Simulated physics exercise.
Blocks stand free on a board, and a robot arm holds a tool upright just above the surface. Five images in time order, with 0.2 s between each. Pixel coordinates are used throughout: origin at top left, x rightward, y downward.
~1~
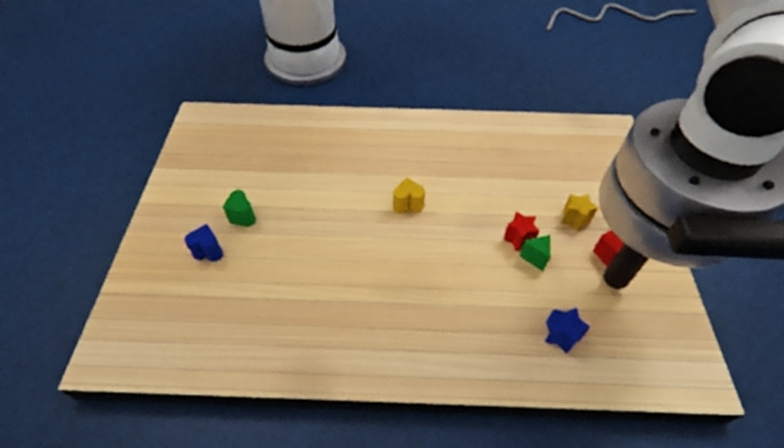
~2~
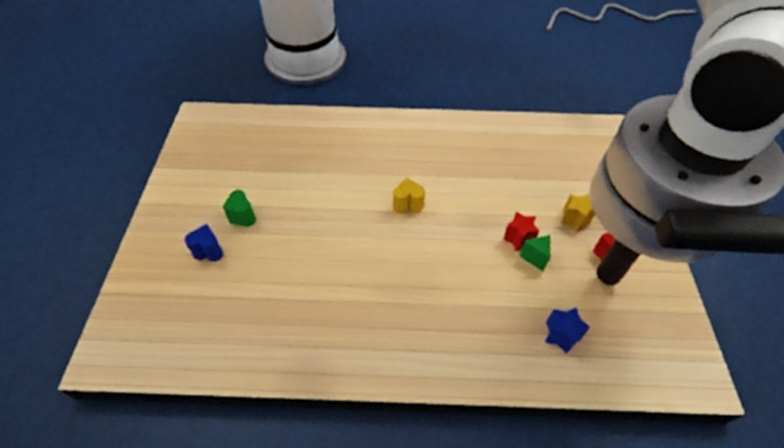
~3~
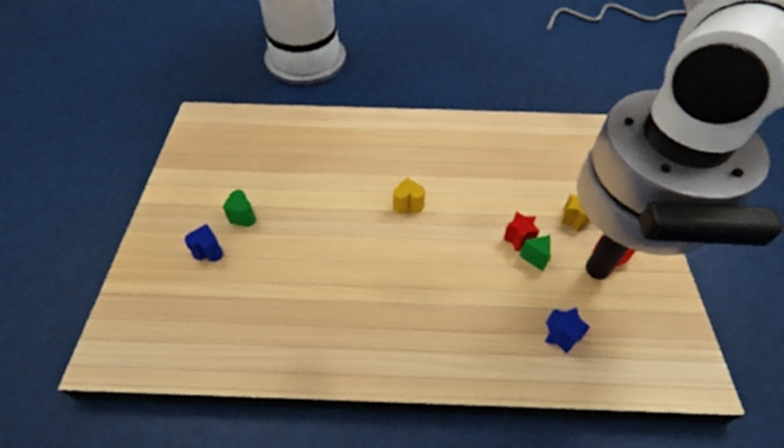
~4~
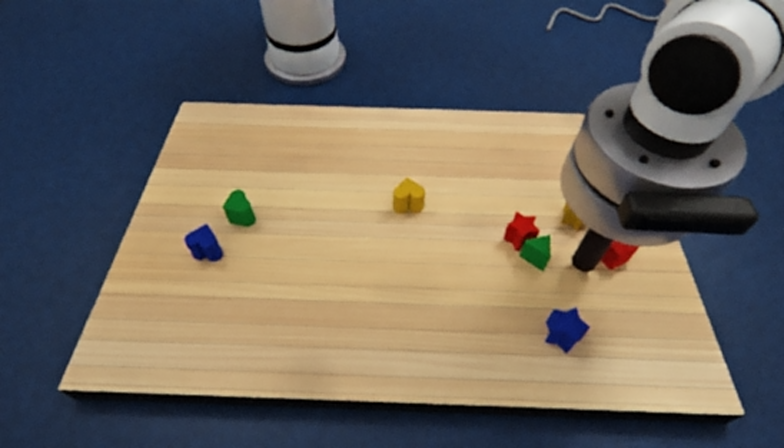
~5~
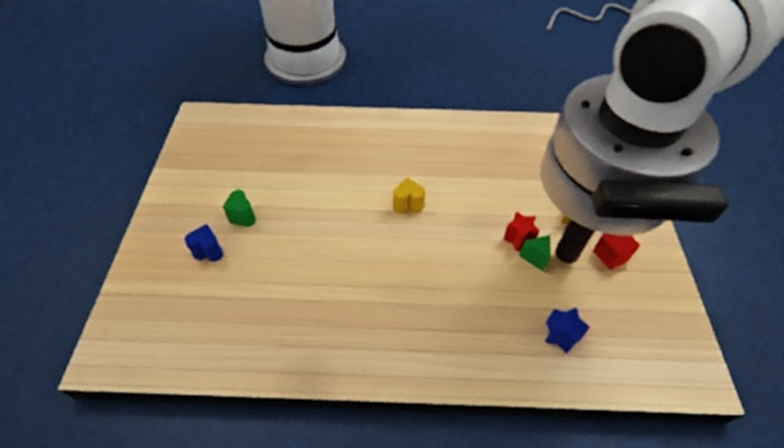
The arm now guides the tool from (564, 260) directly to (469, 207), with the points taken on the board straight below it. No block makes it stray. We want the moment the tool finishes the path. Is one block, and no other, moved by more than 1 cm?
My answer is no.
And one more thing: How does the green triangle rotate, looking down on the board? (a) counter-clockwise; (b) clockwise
I choose a.
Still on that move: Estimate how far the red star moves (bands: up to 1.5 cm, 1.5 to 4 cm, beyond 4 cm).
Of the three bands, it's over 4 cm.
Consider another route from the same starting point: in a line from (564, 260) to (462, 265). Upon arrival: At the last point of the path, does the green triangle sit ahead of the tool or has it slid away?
The tool pushes it to the end.
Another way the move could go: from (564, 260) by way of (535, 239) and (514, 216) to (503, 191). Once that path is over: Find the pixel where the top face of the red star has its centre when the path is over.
I'd expect the centre of its top face to be at (506, 215).
The first path, step by step. One third of the way, tool (533, 235); red star (509, 216); green triangle (528, 243), turned 45° anticlockwise.
Two thirds of the way, tool (499, 217); red star (475, 199); green triangle (527, 242), turned 55° anticlockwise.
At the end, tool (470, 201); red star (445, 187), turned 30° anticlockwise; green triangle (527, 242), turned 55° anticlockwise; red four-sided block in place.
